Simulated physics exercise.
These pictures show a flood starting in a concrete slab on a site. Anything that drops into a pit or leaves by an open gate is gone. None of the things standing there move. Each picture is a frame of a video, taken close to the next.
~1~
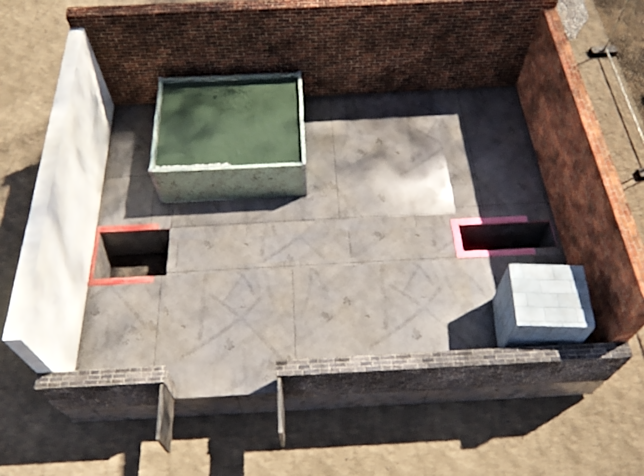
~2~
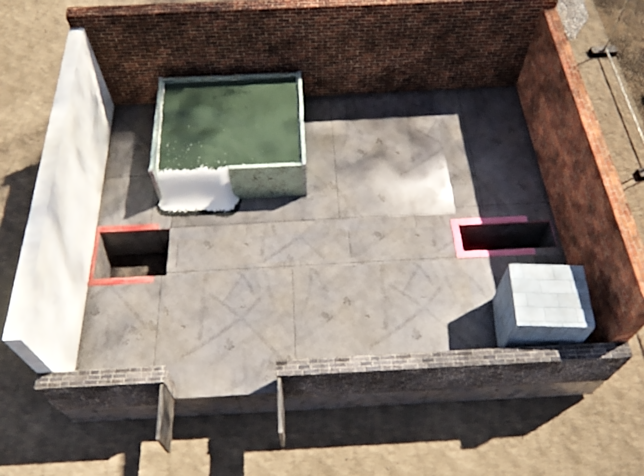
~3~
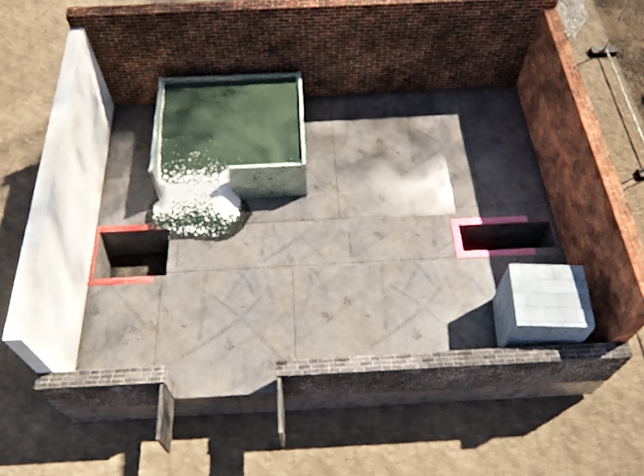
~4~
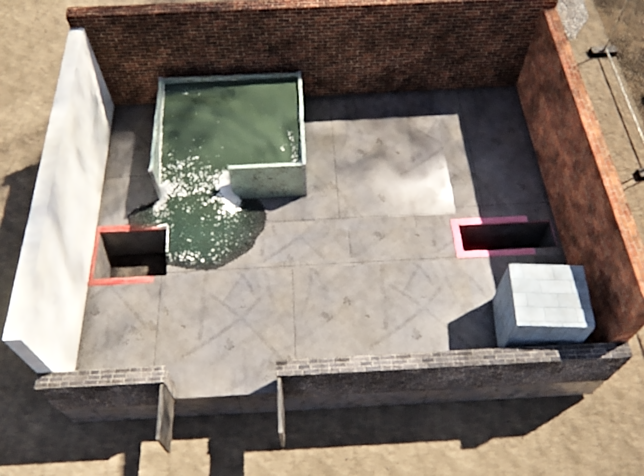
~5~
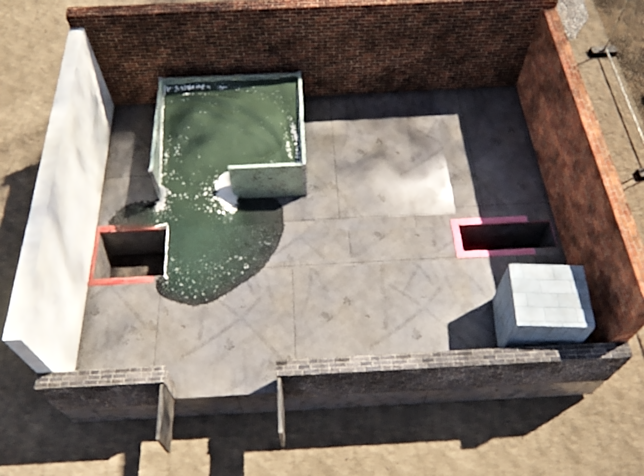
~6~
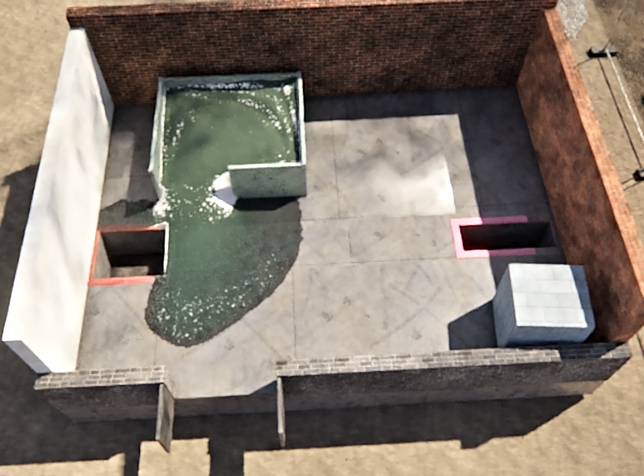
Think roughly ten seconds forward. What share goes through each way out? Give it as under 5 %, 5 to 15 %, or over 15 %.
Outcome: The gate claims a heavy share - exceeding fifteen per cent, the red pit claims a heavy share - exceeding fifteen per cent, the pink pit claims a light share - short of five per cent.
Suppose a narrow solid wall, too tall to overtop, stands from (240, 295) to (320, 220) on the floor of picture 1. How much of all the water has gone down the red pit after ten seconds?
Share for the red pit - 50 percent.
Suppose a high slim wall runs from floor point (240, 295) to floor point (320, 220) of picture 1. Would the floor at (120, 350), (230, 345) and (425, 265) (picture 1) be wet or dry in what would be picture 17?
Result in the order given: Drowned, drowned, unaffected.
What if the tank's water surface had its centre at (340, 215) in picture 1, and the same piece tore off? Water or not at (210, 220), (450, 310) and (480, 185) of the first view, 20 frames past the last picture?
In sequence: Unflooded, next inundated, then unflooded.
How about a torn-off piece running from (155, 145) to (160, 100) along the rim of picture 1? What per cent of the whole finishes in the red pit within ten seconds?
Approximate share, red: 50 in a hundred.
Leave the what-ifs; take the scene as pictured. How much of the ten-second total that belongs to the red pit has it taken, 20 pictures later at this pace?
Share by then: About 55 in a hundred.
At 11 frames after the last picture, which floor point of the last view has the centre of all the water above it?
Around pixel (224, 188) of the last picture.
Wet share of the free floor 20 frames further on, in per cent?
Around 40 in a hundred.
A moment on, water covers 25 % of the floor; the gate 2 %, the red pit 9 %, the pink pit 0 %.
Next, water covers 30 % of the floor; the gate 6 %, the red pit 16 %, the pink pit 0 %.
Then, water covers 40 % of the floor; the gate 13 %, the red pit 24 %, the pink pit 0 %.
Later, water covers 45 % of the floor; the gate 21 %, the red pit 36 %, the pink pit 1 %.
In the end, water covers 55 % of the floor; the gate 26 %, the red pit 45 %, the pink pit 2 %.
